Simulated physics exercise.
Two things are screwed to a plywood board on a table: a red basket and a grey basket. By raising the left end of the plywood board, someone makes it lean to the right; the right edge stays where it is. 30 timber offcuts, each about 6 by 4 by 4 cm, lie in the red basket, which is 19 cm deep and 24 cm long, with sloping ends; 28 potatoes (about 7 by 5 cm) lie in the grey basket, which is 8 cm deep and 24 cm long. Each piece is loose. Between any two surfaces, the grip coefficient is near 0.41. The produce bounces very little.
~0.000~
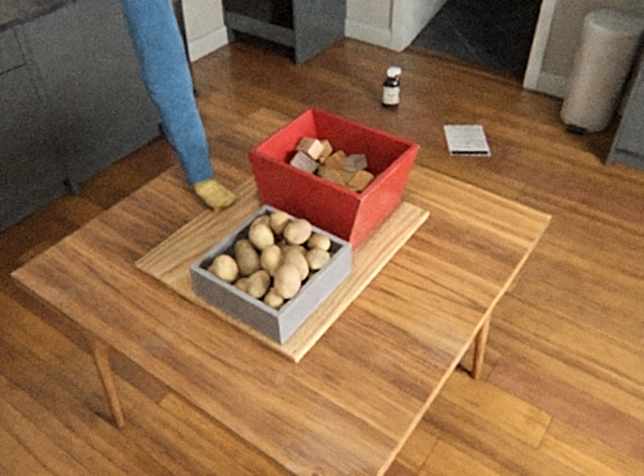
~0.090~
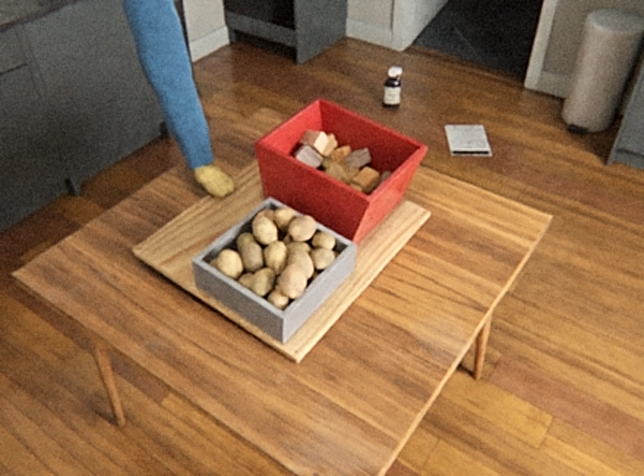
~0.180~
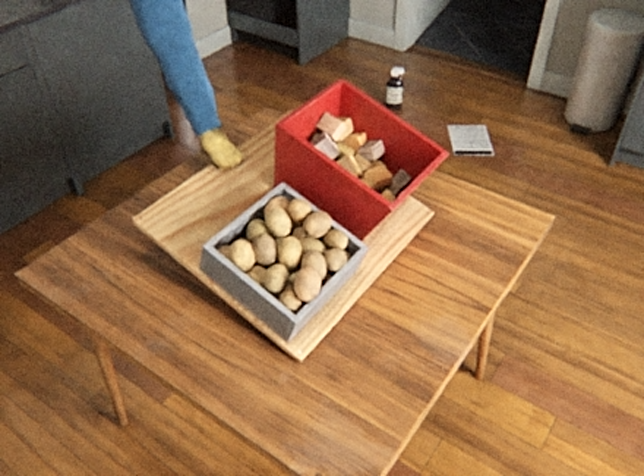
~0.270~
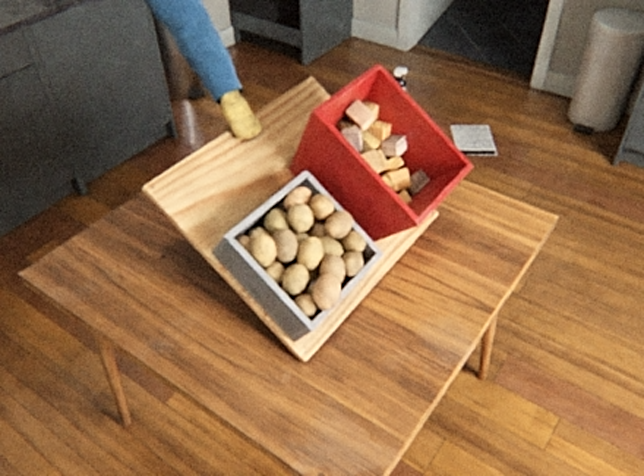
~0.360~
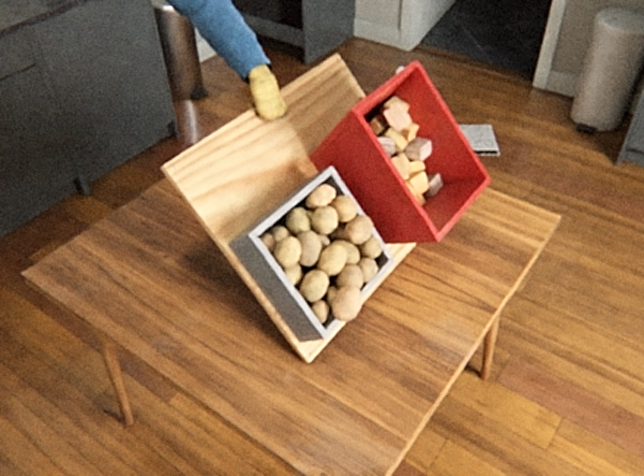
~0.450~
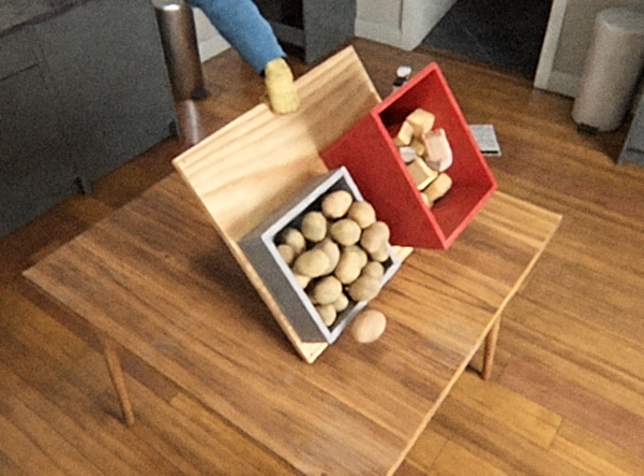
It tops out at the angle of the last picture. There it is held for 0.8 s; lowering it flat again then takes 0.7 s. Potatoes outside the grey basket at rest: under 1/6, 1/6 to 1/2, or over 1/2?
1/6 to 1/2.
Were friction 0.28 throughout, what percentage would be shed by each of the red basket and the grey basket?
Then the red basket sheds 0 per cent, while the grey basket sheds 20 per cent.
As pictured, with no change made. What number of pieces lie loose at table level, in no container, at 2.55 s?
Estimated count: 6.
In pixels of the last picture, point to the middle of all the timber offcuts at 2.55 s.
I'd put it close to (365, 200).
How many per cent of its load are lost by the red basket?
Loss for the red basket - 0 per cent.
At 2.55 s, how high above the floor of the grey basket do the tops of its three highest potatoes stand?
It reaches close to 10 cm.
After 0.79 s, tilt 53°; the red basket is down by 1 of 30 and the grey basket is down by 7 of 28.
After 1.21 s, tilt 53°; the red basket is down by 1 of 30 and the grey basket is down by 11 of 28.
After 1.80 s, tilt 6°; the red basket is down by 1 of 30 and the grey basket is down by 11 of 28.
Outcome (at 2.55 s), the red basket is down by 1 of 30 and the grey basket is down by 11 of 28. Asked share, 11 of 28, 39 per cent.
